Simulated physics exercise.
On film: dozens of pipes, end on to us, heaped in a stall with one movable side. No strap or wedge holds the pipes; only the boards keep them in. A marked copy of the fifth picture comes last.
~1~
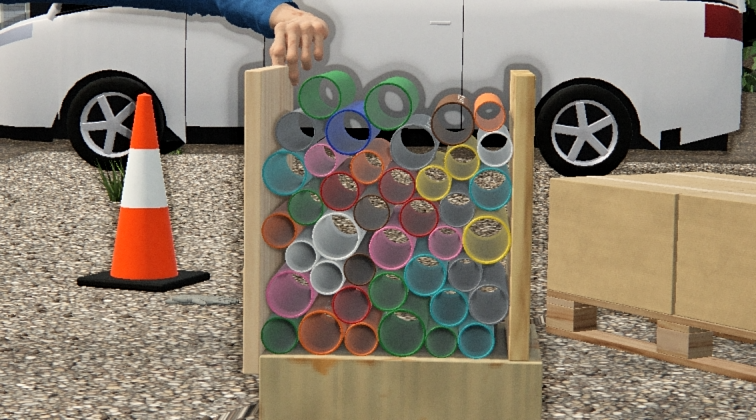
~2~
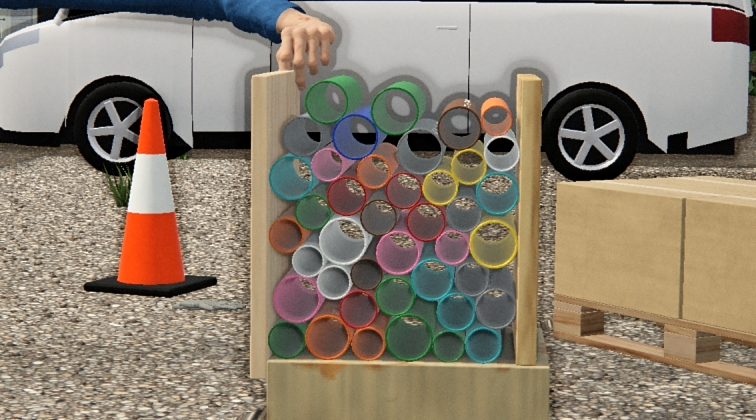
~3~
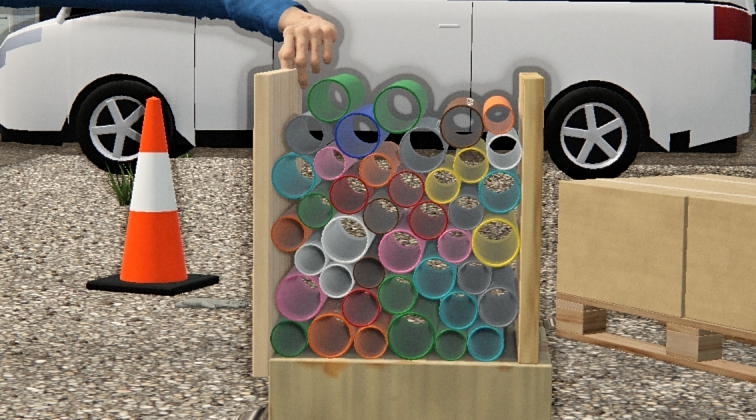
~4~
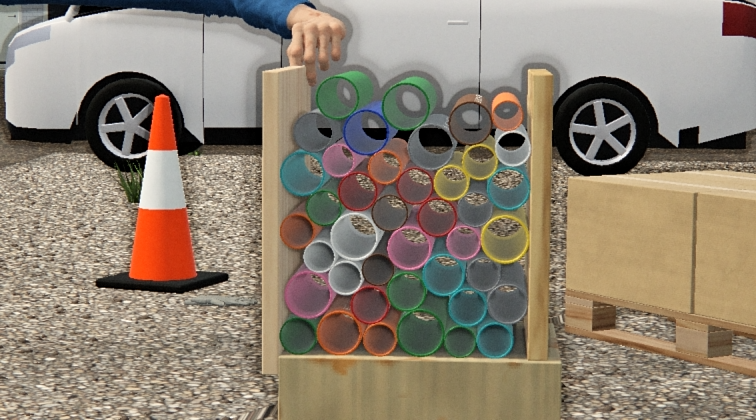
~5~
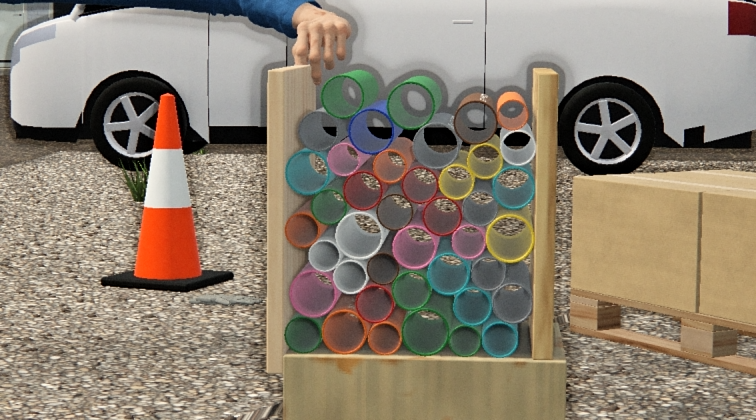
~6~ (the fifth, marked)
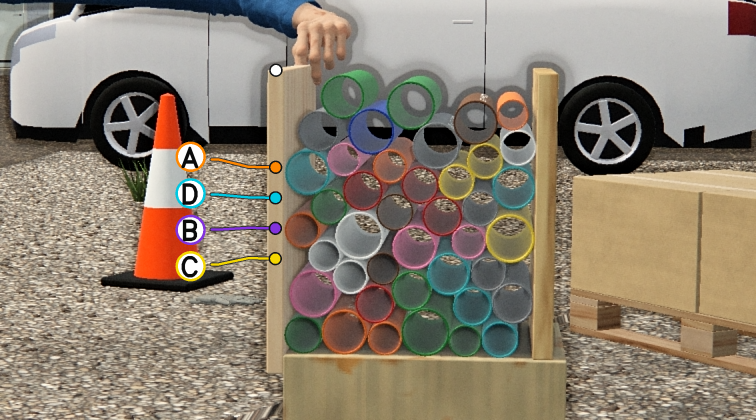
A hand rested on top of the left board of a wooden stall heaped with colourful pipes, beside a traffic cone and a white vehicle, and the whole view drifted slightly while the pipes stayed put.
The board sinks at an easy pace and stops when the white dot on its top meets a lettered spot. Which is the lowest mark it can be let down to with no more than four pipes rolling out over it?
Down to D.
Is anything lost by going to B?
Yes.
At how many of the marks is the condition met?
Two of them.
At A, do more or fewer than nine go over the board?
At A, fewer than nine.
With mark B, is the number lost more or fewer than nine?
Fewer than nine.
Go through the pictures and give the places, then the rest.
A pink pipe (290, 294); a yellow pipe (487, 240); an orange pipe (279, 231), in the first frame.
An orange pipe (286, 236); a yellow pipe (440, 188), in the second frame.
An orange pipe (376, 171); a white pipe (504, 152), in the third frame.
A green pipe (338, 98); side board (288, 209), in the fourth frame.
A green pipe (303, 335); a turquoise pipe (500, 340); a pink pipe (314, 294), in the fifth frame.
On the copy, A at (276, 167); B at (275, 228); C at (275, 258); D at (275, 198); the white dot at (276, 70).
On D. First, top of the board (285, 131).
Then, top of the board (285, 197).
Finally, top of the board (285, 197), two out over the board.
By contrast, A none out over the board; B more than four out over the board; C more than four out over the board.
